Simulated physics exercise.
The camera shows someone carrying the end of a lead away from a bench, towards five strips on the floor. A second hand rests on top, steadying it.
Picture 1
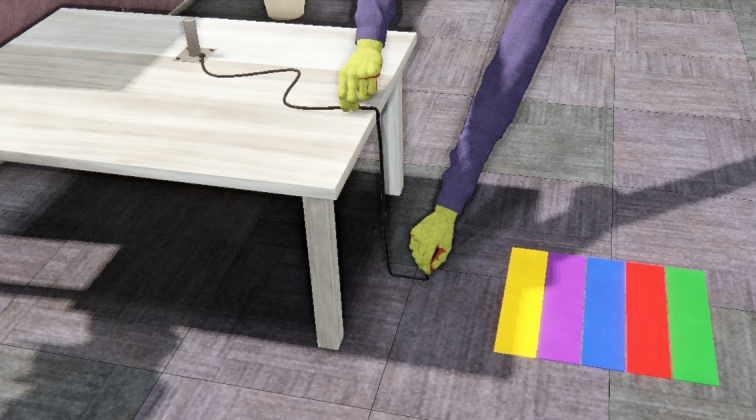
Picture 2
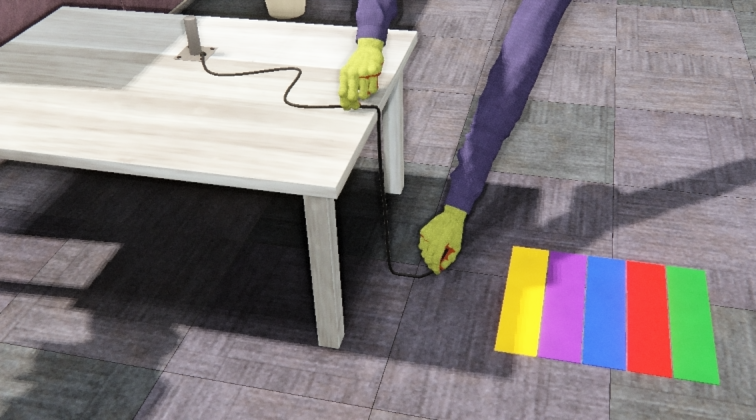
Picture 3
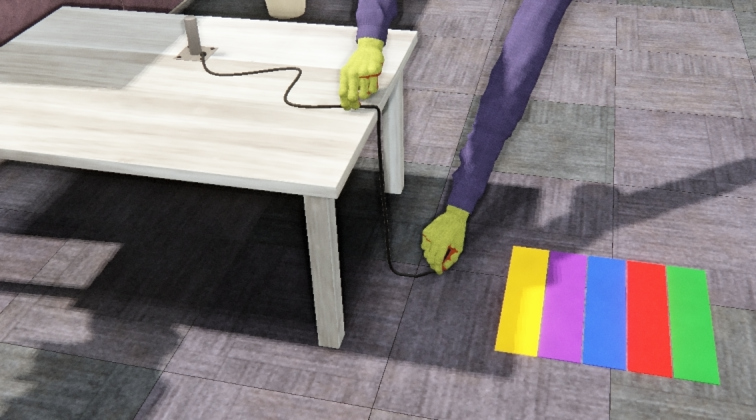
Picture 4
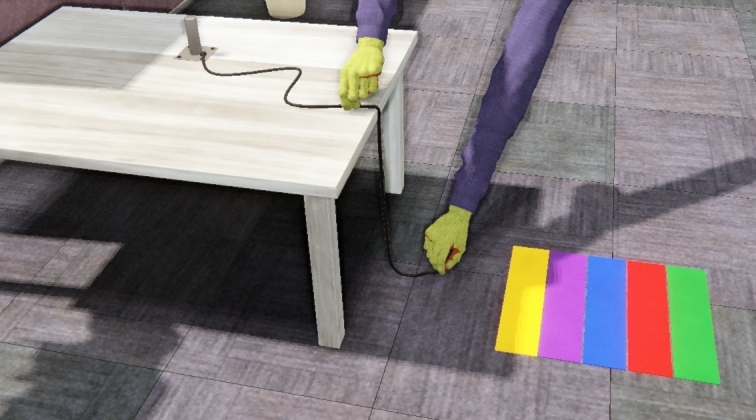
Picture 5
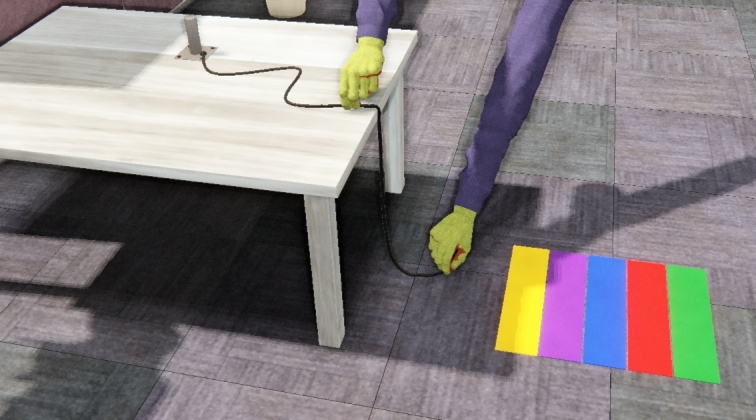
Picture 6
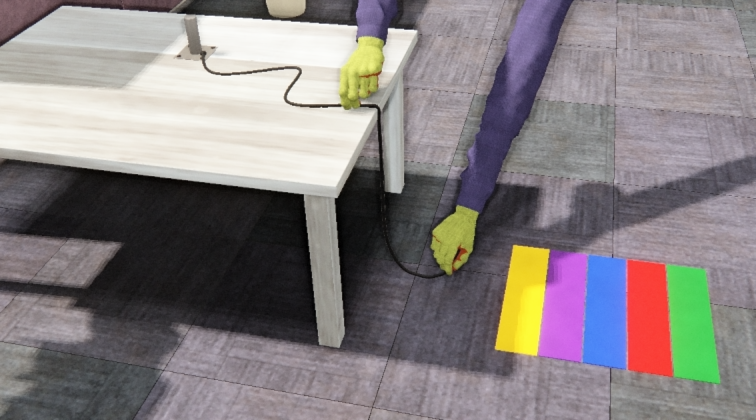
A dark lead's end, held in a yellow-green gloved hand, moved slightly right, close to the floor, toward five coloured strips, while another hand stayed on the lead at the pale bench's edge.
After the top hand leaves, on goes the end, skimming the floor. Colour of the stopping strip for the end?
Red.
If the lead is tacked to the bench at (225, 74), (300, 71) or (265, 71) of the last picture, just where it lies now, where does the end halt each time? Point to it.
Going through the tries, I'd expect close to (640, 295), (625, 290) and lastly (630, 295).
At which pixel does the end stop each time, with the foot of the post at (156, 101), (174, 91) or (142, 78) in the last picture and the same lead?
Approximate pixels in order: (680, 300), (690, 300), (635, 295).
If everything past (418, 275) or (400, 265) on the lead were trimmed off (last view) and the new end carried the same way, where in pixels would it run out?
The pixels are close to (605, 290) for the first and (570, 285) for the second.
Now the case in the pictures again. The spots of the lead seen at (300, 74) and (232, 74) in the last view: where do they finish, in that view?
They end up around (330, 80) and around (262, 66).
A little later, end near (589, 288); over blue.
Next, end near (635, 294); over red.
When it is tight, end near (662, 298); over red. The end stops over the red strip.
